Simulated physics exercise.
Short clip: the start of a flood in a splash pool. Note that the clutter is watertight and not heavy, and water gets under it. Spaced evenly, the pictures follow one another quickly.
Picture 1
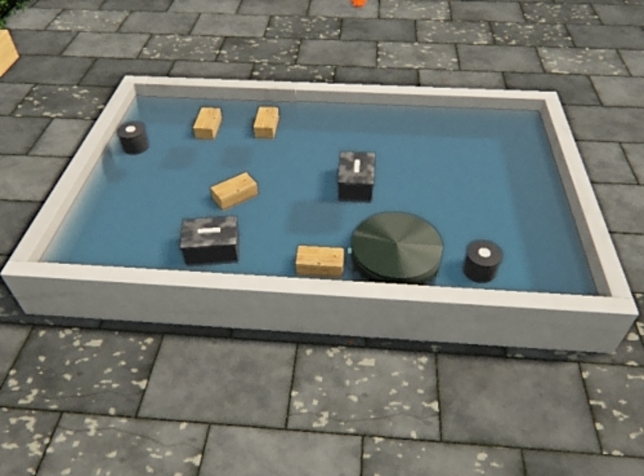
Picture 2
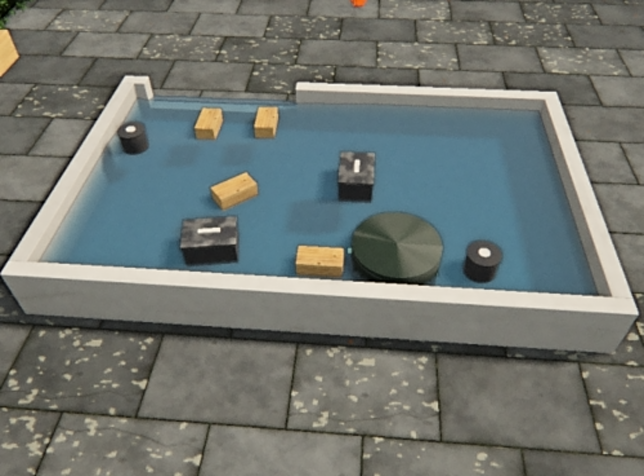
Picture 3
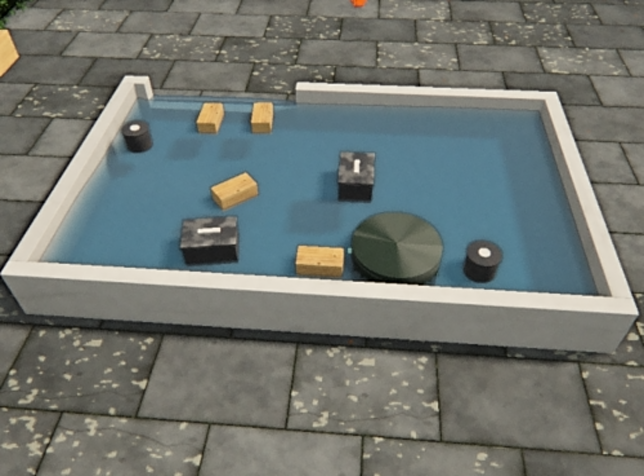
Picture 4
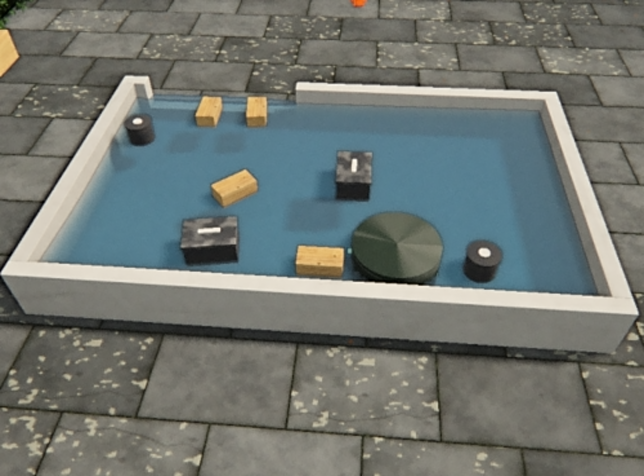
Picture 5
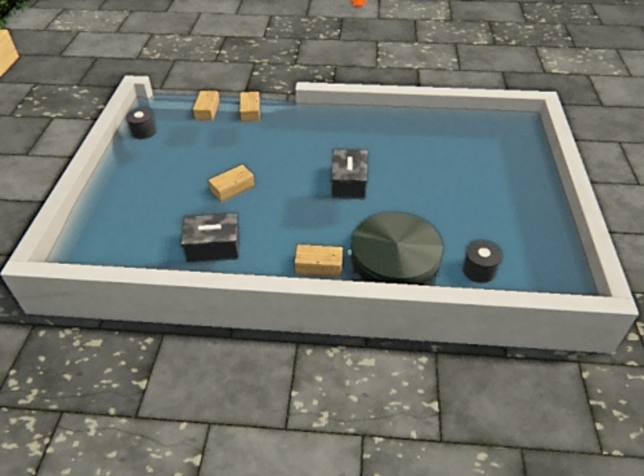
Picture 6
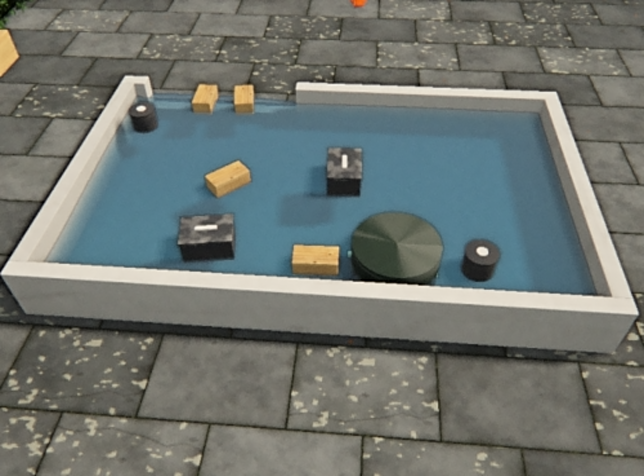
A section of the pool's back wall vanished at the left, and two wooden blocks nearby drifted toward the gap, followed by a dark cylinder and a dark block, while the big green disc stayed put.
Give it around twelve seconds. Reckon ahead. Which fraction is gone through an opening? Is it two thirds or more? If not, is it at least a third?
I expect the portion to fall within the middle band.
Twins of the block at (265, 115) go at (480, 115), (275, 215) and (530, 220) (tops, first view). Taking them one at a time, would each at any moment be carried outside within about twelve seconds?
Taken in the given order, the three: Doesn't escape, doesn't escape and doesn't escape.
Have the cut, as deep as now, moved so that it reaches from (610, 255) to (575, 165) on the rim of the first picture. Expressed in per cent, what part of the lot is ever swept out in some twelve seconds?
Share out: Near 10 %.
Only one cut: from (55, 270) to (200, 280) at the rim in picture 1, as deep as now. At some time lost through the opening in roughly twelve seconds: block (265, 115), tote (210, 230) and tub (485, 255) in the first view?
Remains, escapes, remains.
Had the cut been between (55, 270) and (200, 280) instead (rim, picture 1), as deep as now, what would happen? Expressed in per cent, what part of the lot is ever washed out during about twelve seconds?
Result: Close to 20 %.
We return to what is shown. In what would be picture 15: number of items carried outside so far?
That comes to 3.
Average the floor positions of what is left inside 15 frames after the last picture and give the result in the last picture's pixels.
Around pixel (284, 231).
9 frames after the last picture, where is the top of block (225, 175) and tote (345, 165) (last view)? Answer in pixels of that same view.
Estimate: (206, 157), then (298, 156).
A moment on, 2 of 8 are out; 6 afloat.
Next, 3 of 8 are out; 5 afloat.
Later, 3 of 8 are out; 5 afloat.
In the end, 3 of 8 are out; 5 afloat.
